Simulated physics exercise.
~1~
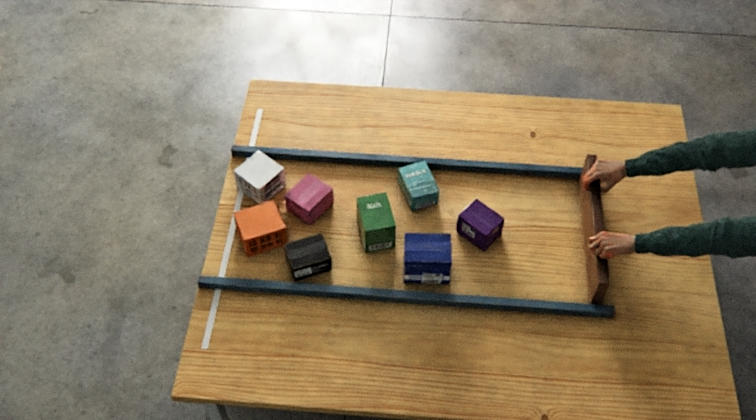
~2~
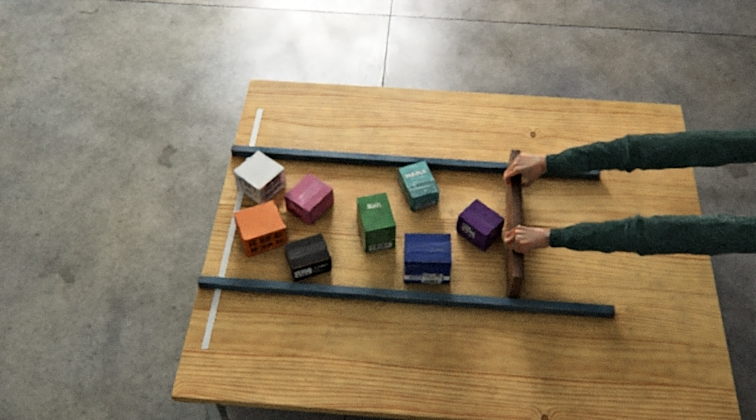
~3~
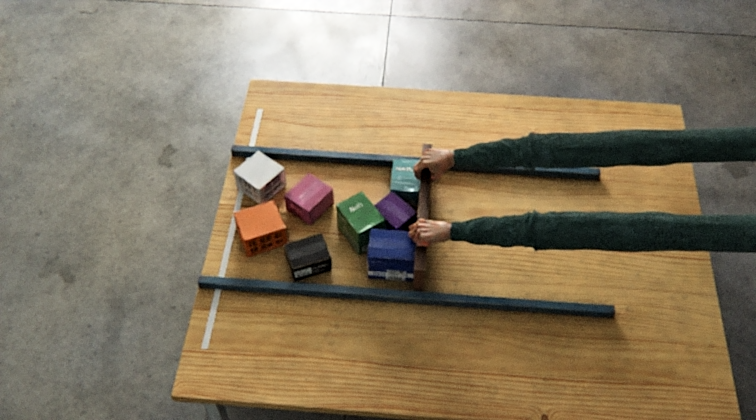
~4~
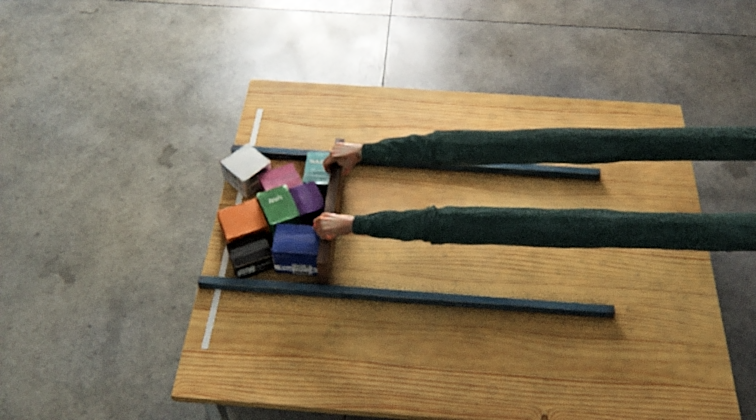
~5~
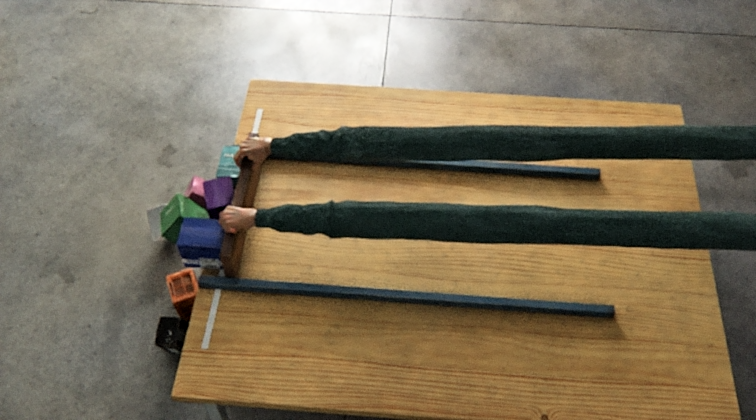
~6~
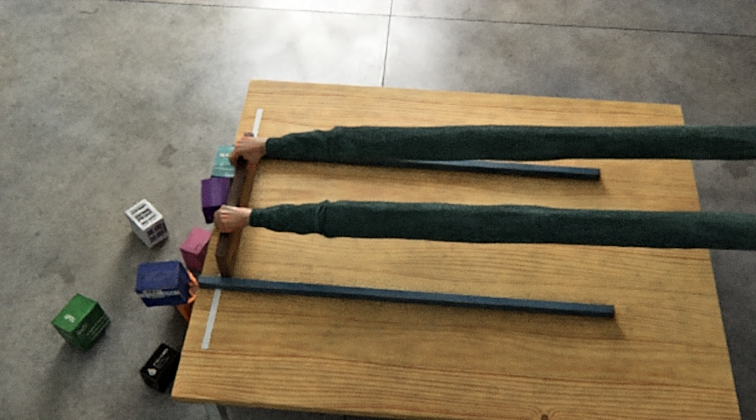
Two hands slide a plank left along a table, pushing colourful boxes over the edge.
